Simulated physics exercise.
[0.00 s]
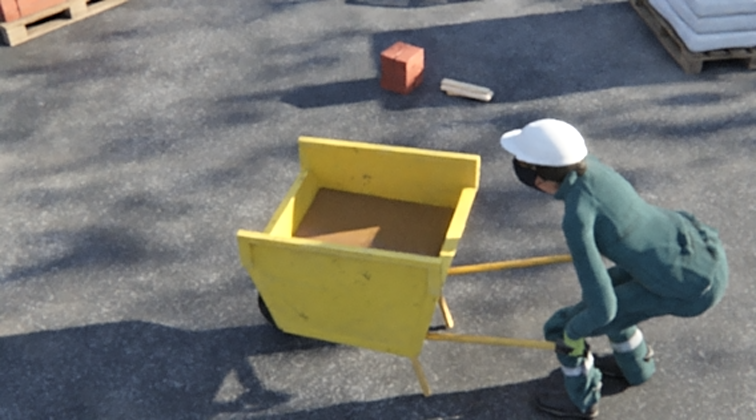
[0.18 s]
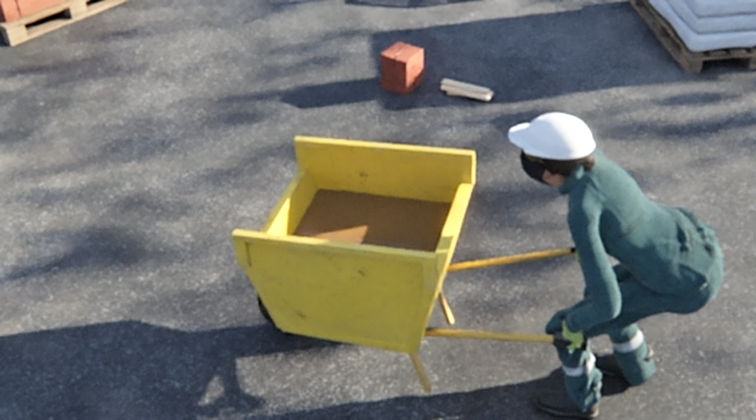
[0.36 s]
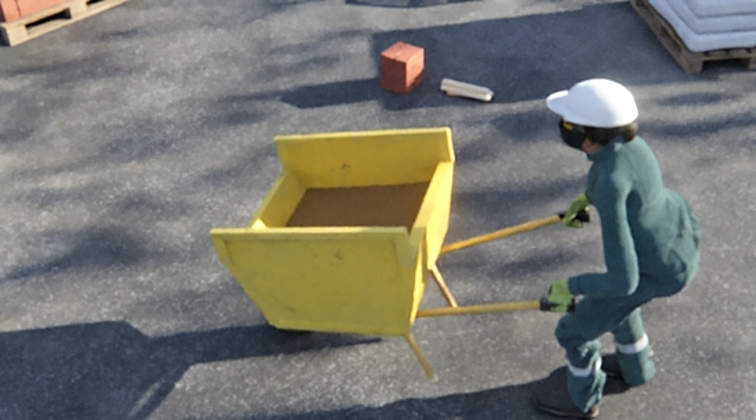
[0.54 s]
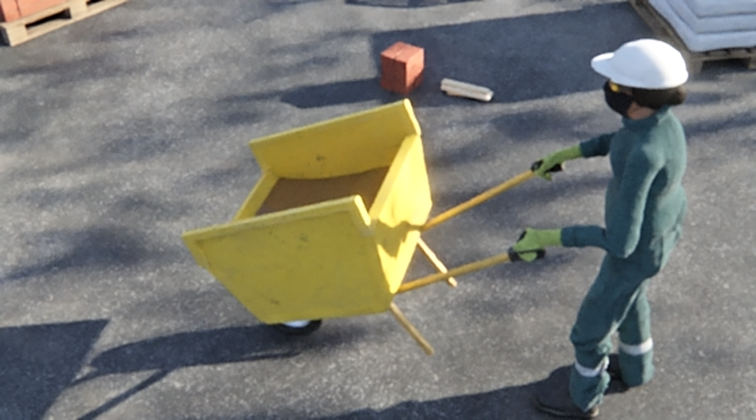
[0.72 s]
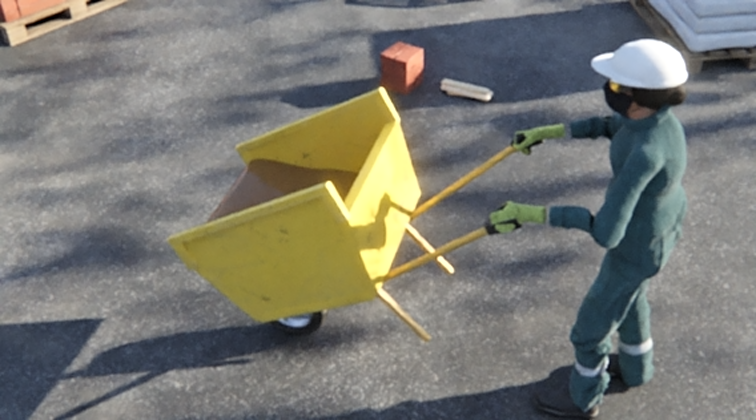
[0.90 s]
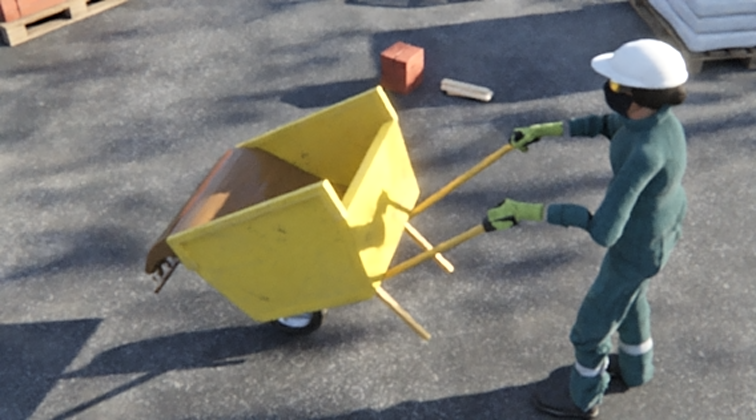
A worker in a white helmet, dark green overalls and green gloves stoops at the right of a sunlit grey paved yard, seen from above. The yellow wheelbarrow at centre holds brown muddy water, with a red block, a pale piece and loaded pallets behind. The worker straightens, raising the handles and tilting the tray forwards to the left, and brown water pours over its front lip, while the view stays still.
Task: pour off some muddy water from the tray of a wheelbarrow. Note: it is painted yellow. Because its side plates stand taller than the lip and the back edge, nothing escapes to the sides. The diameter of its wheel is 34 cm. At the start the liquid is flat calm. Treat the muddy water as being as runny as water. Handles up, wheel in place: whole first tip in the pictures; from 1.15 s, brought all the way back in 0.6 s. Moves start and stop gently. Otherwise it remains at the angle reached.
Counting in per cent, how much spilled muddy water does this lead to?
Some 52 per cent goes overboard.
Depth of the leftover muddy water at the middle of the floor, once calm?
I'd say some 12 cm at the middle.
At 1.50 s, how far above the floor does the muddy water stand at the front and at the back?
Heights: Front 24 cm, then back 0 cm.
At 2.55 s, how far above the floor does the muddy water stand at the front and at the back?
At that moment it stands around 20 cm in front and around 6 cm behind.
By 1.50 s the barrow is at 9° forwards, the surface stands 24 cm on the front, 0 cm on the back; the loss stands at 46 per cent, over the front.
By 2.00 s the surface stands 4 cm on the front, 37 cm on the back; the loss stands at 47 per cent, over the front.
By 2.55 s the surface stands 20 cm on the front, 6 cm on the back; the loss stands at 49 per cent, over the front.
By 4.64 s the loss stands at 52 per cent, over the front, 45 of 88 litres.
